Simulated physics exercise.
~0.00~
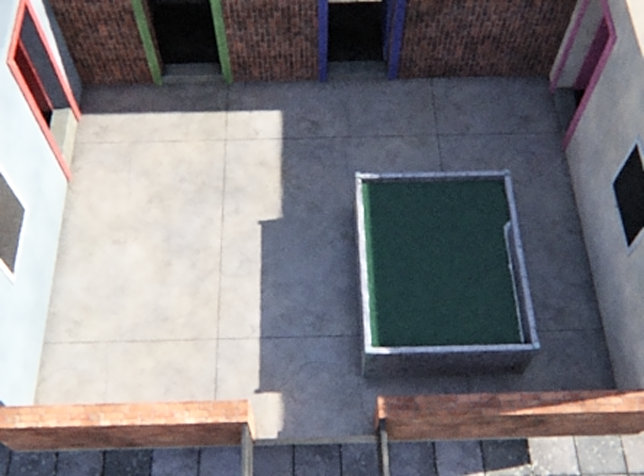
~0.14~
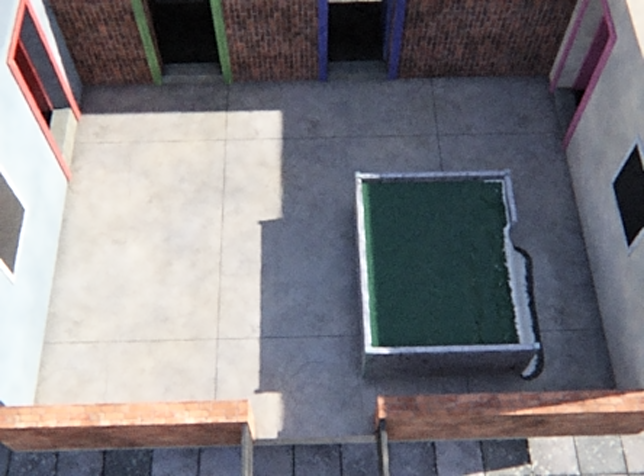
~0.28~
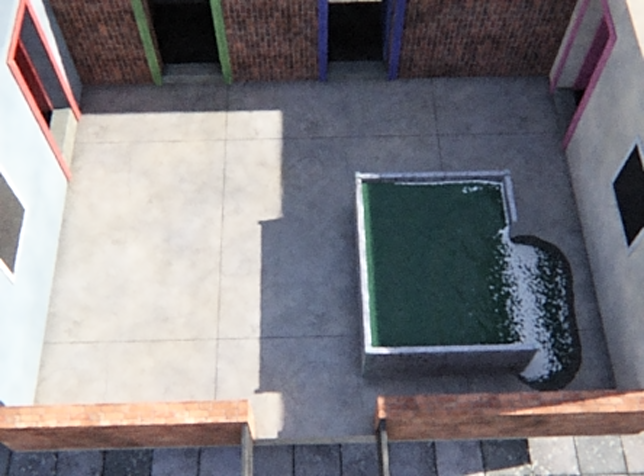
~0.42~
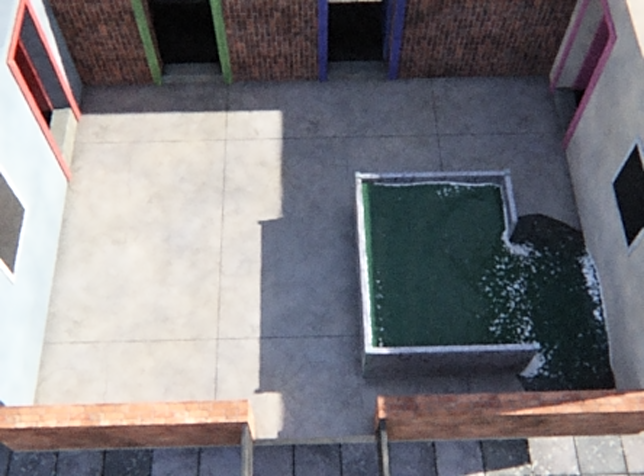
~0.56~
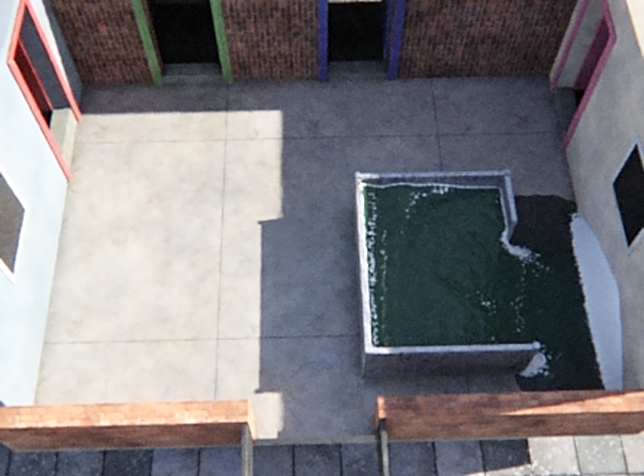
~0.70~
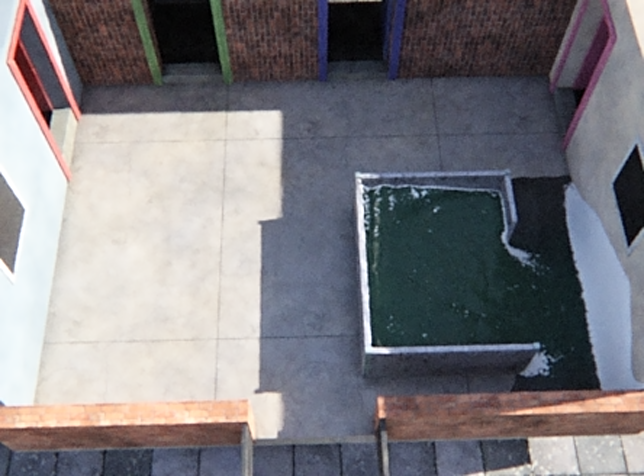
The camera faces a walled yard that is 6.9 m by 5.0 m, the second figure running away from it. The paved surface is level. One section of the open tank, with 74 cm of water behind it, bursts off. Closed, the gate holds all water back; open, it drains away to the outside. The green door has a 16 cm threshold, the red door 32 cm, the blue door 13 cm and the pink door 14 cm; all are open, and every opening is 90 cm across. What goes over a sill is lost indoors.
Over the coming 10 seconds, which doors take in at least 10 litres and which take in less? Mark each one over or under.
Green door - under; red door - under; blue door - under; pink door - over.
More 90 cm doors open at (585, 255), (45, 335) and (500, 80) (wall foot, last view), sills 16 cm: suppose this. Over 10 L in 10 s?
Taking them in order, the first gets enough, the second too little and the third enough.
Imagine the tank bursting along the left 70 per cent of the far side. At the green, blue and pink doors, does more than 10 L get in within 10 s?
Result: Green limit not passed, blue limit passed, pink limit passed.
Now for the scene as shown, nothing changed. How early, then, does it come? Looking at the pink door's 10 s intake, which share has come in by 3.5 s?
By that time, around 10 per cent.
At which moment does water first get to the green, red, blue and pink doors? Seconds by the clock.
Green = 3.2 s, red = 4.5 s, blue = 2.4 s, pink = 1.1 s.
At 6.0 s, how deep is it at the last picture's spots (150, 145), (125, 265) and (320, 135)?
4, 8, 5 cm.
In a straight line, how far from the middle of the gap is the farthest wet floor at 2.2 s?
Roughly 4.0 metres out.
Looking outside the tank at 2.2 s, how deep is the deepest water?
I'd put it at close to 48 cm.
After 1.4 s water covers 20 % of the floor and is deepest (74 cm) near (617, 408); green door not reached, red door not reached, blue door not reached, pink door 6 cm at the sill, 0 L in.
After 2.2 s water covers 35 % of the floor and is deepest (48 cm) near (617, 408); green door not reached, red door not reached, blue door not reached, pink door 7 cm at the sill, 0 L in.
After 3.5 s water covers 55 % of the floor and is deepest (30 cm) near (526, 95); green door 3 cm at the sill, 0 L in, red door not reached, blue door 12 cm at the sill, 0 L in, pink door 15 cm at the sill, 5 L in.
After 6.0 s water covers 90 % of the floor and is deepest (22 cm) near (608, 364); green door 4 cm at the sill, 0 L in, red door 14 cm at the sill, 0 L in, blue door 8 cm at the sill, 0 L in, pink door 16 cm at the sill, 39 L in.
After 10.0 s water covers 95 % of the floor and is deepest (14 cm) near (134, 321); green door 10 cm at the sill, 0 L in, red door 8 cm at the sill, 0 L in, blue door 6 cm at the sill, 0 L in, pink door 11 cm at the sill, 41 L in.
